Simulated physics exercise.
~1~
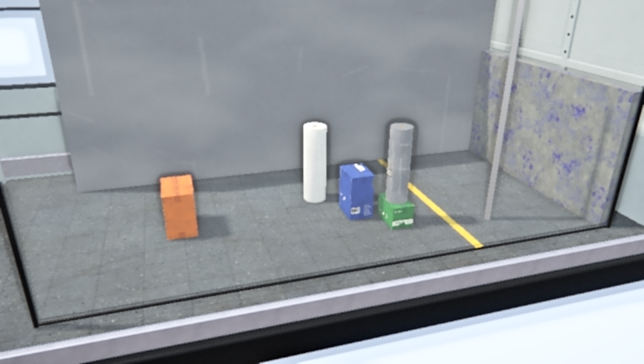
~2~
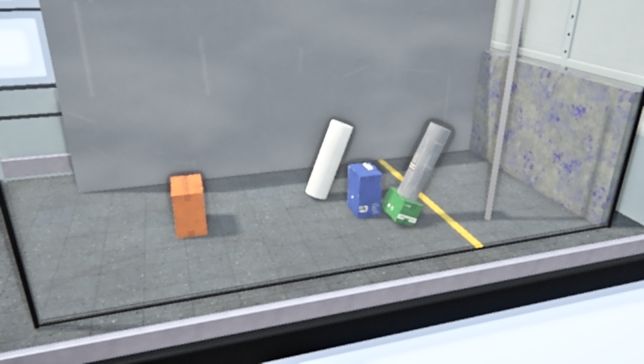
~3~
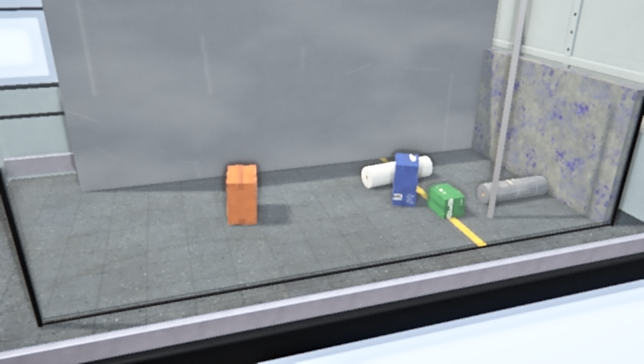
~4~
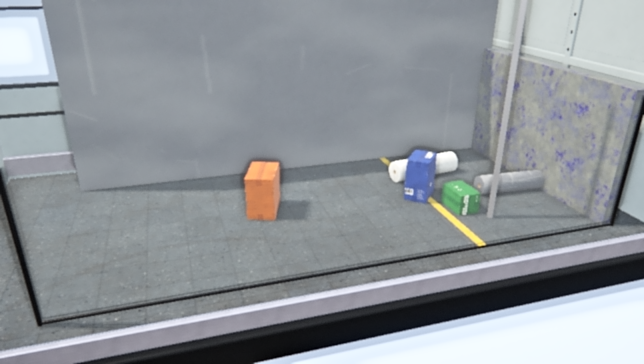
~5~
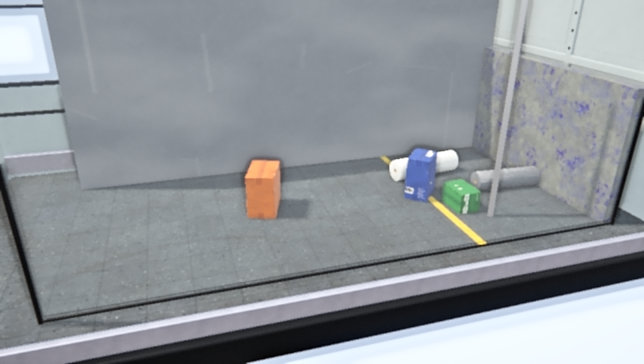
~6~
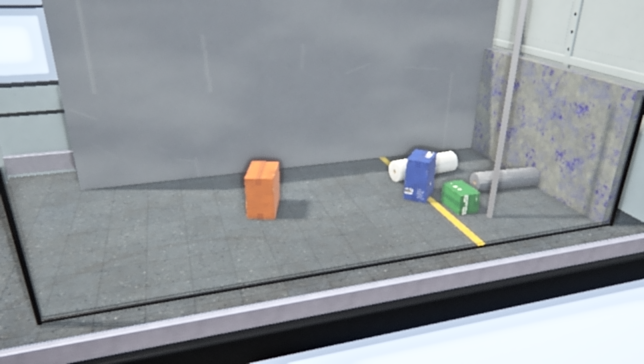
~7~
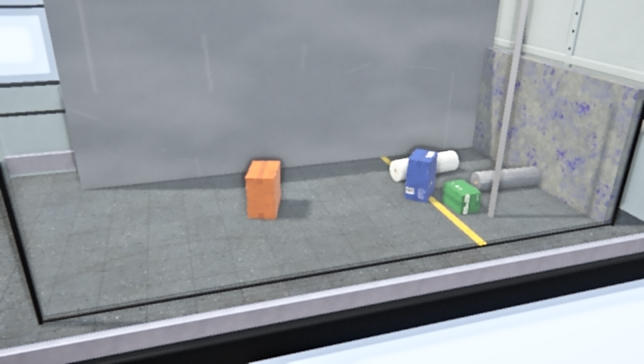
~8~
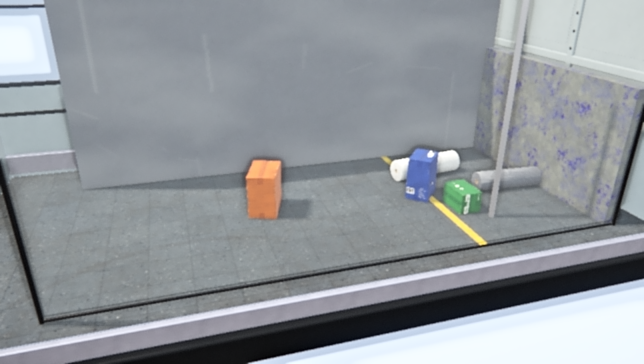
To begin with, an orange carton, a white roll, a blue pack and a grey roll all stand upright on the floor of a bay, with a green carton low beside a yellow line. Then everything shifts to the right, and both rolls lean over that way while the green carton starts to tip. The rolls topple onto their sides, and the green carton turns over and crosses the line. The orange carton and blue pack slide right but remain upright. Finally all is still, with both rolls and the green carton past the line and the other two short of it.
